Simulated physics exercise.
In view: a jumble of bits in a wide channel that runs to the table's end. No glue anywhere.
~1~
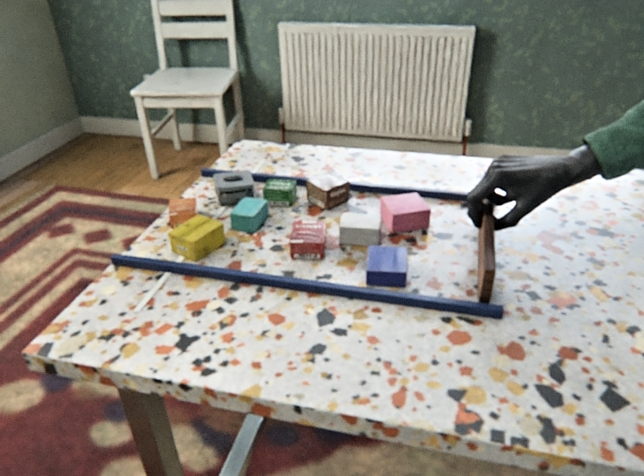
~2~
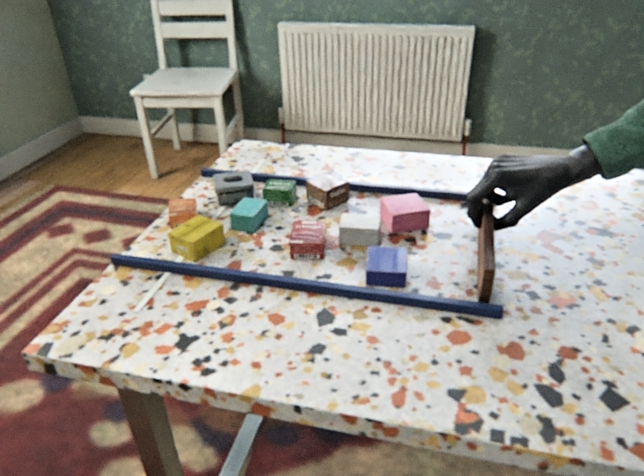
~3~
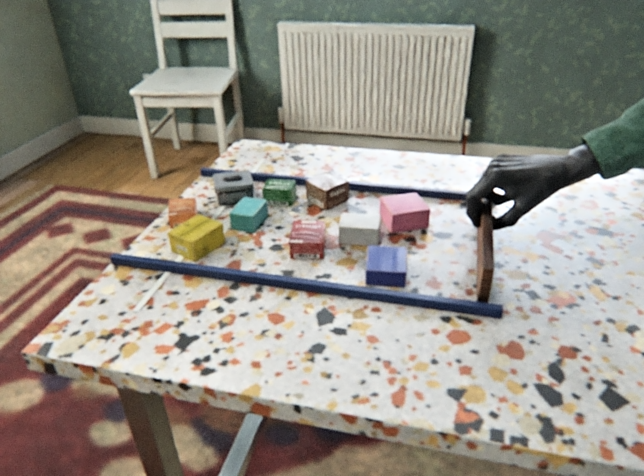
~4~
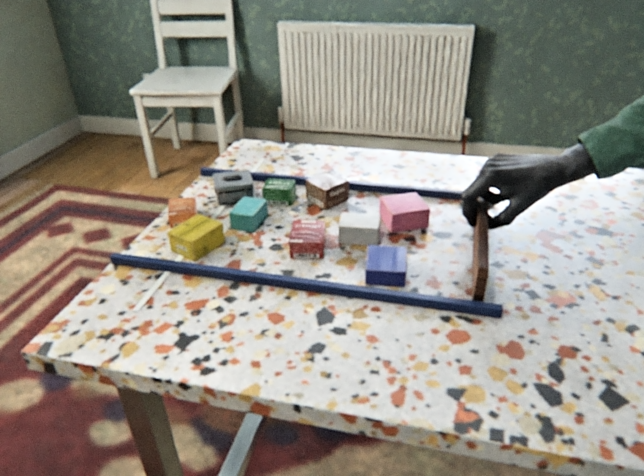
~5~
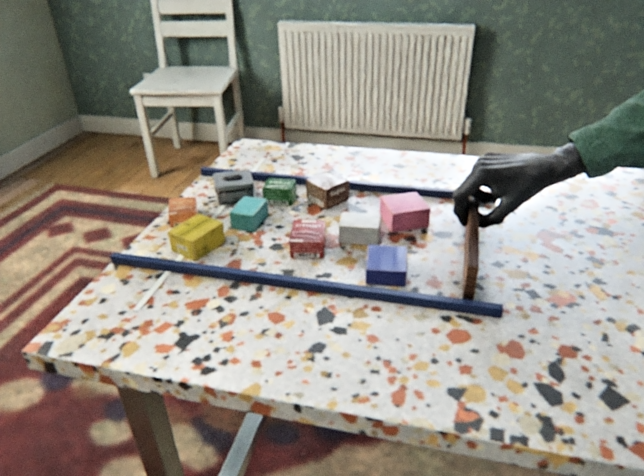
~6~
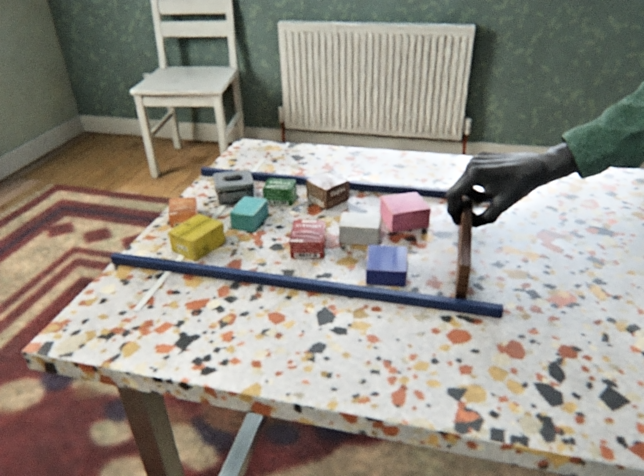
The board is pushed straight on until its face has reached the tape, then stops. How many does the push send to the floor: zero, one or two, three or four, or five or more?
Here the number that fall off is three or four.
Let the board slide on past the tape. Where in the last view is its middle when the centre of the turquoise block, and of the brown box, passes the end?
About (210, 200), and (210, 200) for the other.
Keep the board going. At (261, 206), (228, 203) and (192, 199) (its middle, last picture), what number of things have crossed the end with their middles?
Place by place, 0, 3 and 7.
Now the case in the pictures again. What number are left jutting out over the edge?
Overhanging: 4.
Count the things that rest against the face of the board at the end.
It touches 3.
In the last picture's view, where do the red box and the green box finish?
The red box stops around (149, 223); the green box around (182, 189).
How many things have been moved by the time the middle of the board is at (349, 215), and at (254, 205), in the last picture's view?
The counts are 6 and 10.
Soon after, none off yet; orange box at rest near (184, 212); grey case at rest near (234, 187); yellow box at rest near (198, 237).
After that, none off yet; orange box at rest near (184, 212); grey case displaced about its own width near (201, 190); yellow box displaced a little near (180, 238).
In the end, the number that fall off is three or four; gone, yellow box, grey case and orange box.
